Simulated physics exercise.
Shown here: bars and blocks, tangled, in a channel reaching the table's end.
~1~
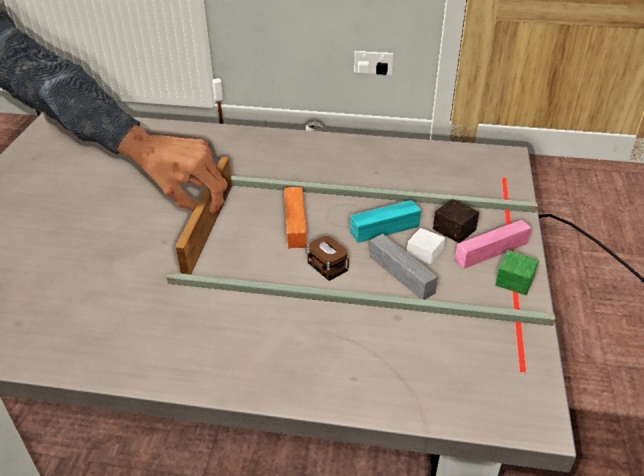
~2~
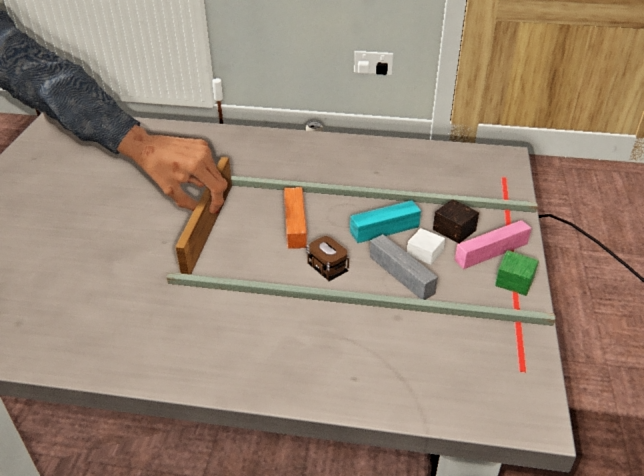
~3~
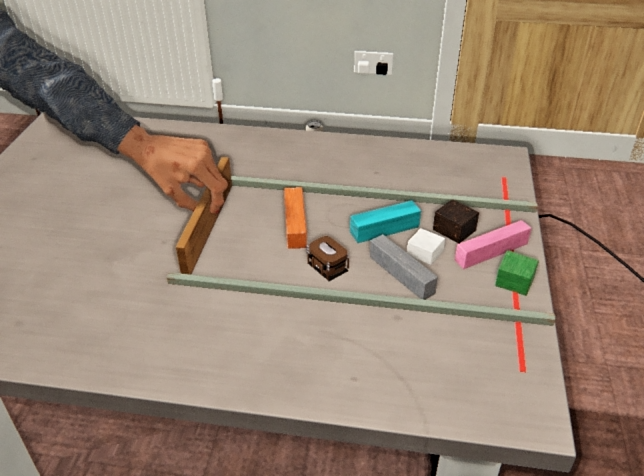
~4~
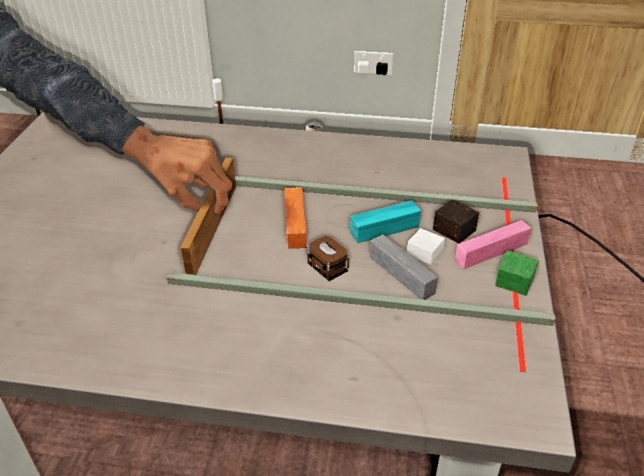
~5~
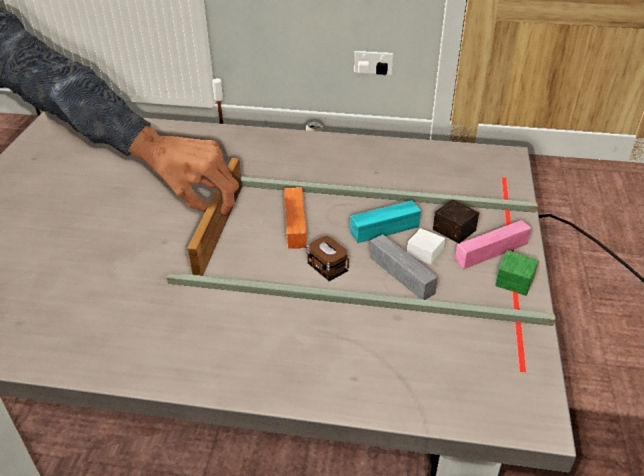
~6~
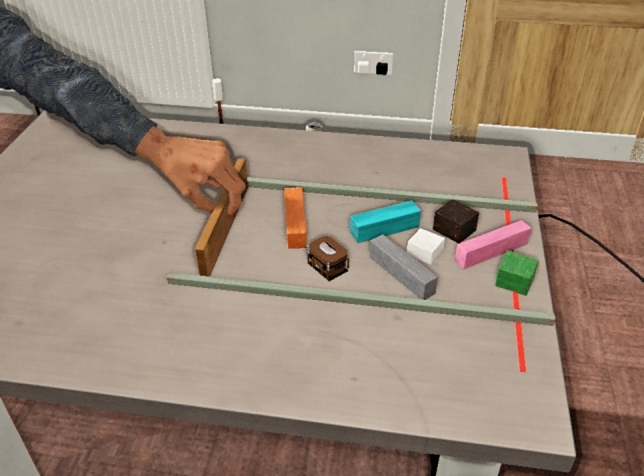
At first, a hand holds a wooden board still at the left of a channel between two green rails, with coloured bars and blocks lying to its right near a red line. Then the hand slides the board slightly to the right, while the bars and blocks stay where they are.
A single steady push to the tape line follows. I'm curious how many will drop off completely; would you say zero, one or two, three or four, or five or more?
Odds are the fallen group will hold five or more.
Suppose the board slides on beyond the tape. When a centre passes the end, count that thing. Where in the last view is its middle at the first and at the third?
Its middle is around (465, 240) and later (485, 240).
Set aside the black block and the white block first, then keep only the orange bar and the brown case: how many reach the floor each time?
First try: 3 fallen; other try: 3.
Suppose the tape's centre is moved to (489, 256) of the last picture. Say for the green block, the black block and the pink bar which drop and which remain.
Green block: Goes down; black block: Goes down; pink bar: Goes down.
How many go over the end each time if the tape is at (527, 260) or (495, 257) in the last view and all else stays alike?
The floor gets 6 the first time and 4 the second.
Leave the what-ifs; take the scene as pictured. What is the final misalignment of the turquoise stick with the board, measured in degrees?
Roughly 0° out of line.
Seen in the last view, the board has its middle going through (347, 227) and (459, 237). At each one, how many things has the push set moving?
Tally at point one: 3; at point two: 8.
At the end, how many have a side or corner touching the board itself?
2.
Soon after, none off yet; green block at rest near (517, 273); pink bar at rest near (493, 244); black block at rest near (456, 221).
By the end, the number that fall off is five or more; fallen, grey bar, white block, black block, pink bar and green block.
